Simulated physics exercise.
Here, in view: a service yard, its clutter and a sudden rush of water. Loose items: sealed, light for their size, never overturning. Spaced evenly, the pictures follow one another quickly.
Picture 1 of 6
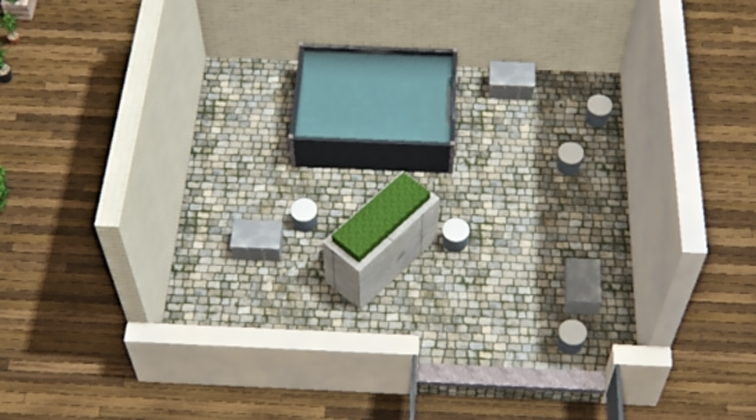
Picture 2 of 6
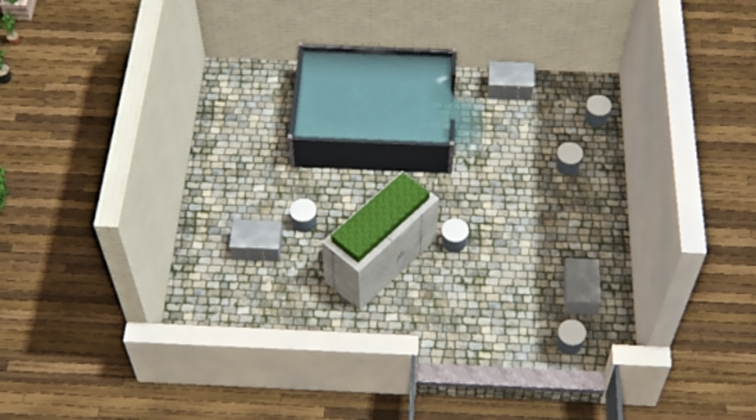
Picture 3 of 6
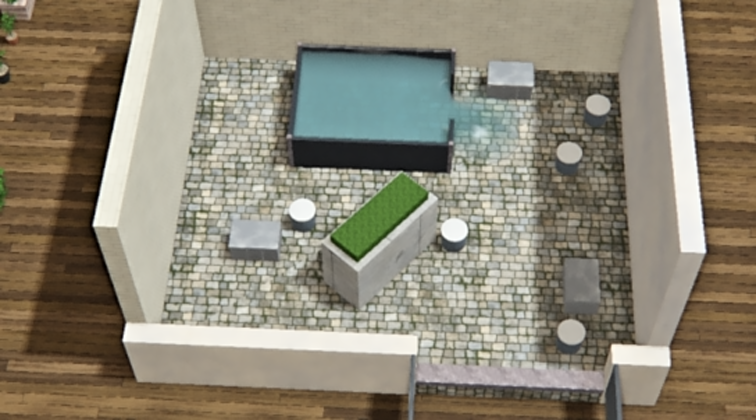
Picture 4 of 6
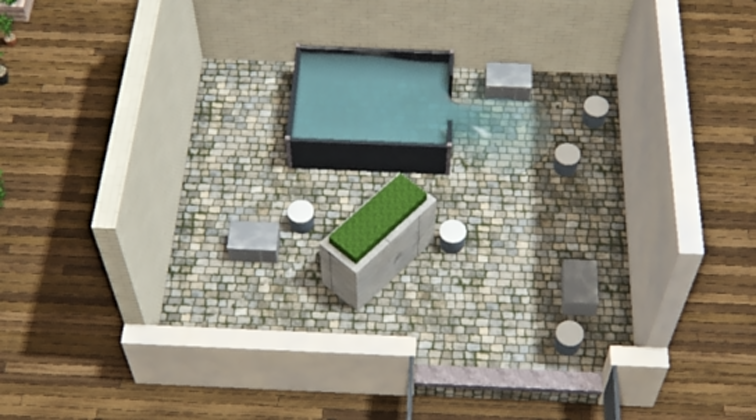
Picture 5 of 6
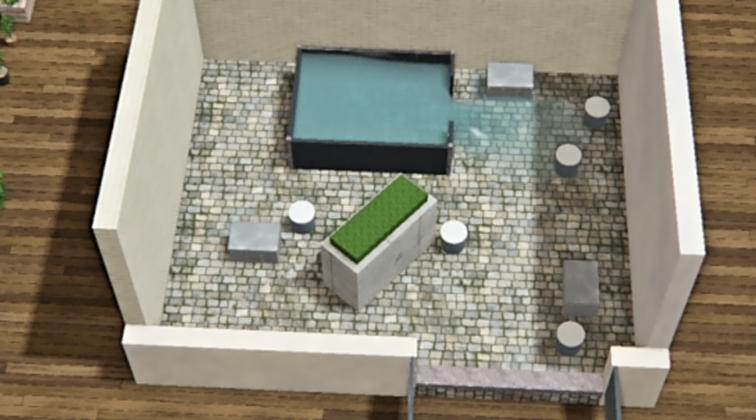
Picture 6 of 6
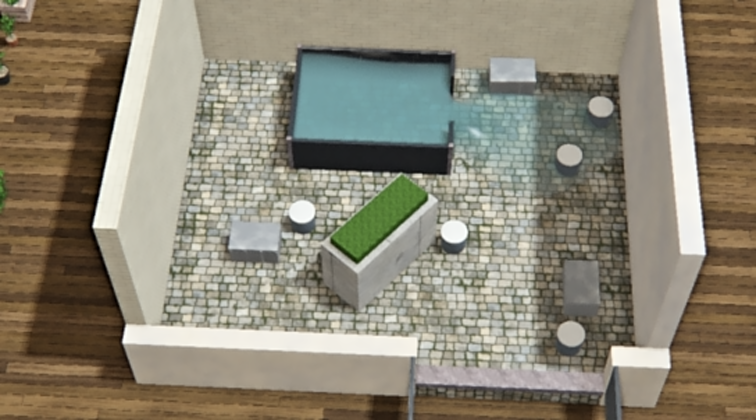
Walled stone-paved yard with water pouring from the right side of a raised tank and spreading rightward among grey blocks and pails.
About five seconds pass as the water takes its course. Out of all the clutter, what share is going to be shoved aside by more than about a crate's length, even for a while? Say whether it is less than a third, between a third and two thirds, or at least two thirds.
Midway band.
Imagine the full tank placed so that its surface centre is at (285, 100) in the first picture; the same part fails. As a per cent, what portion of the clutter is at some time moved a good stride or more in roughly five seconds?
It should come out close to 60 %.
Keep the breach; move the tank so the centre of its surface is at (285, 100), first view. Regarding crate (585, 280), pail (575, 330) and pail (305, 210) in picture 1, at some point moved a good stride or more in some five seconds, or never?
Well, the first one got driven a long way, the second got driven a long way, and the third didn't get far.
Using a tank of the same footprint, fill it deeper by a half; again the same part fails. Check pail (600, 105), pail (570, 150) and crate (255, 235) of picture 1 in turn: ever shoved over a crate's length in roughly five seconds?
Taking them as listed - the full distance for the first, the full distance for the second, a shorter distance for the third.
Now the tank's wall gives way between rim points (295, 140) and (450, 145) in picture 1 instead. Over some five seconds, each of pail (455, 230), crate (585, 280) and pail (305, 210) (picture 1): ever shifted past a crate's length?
Taking them in order, displaced that much, displaced that much, displaced that much.
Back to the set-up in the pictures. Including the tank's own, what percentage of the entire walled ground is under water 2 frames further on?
My guess is around 30 per cent.
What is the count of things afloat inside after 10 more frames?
That number is 2.
A moment on, 0 of 8 are well off their spots; 1 afloat.
Next, 1 of 8 are well off their spots; 2 afloat.
Later, 4 of 8 are well off their spots; 2 afloat.
In the end, 4 of 8 are well off their spots, and 4 have been at some point; 2 afloat.
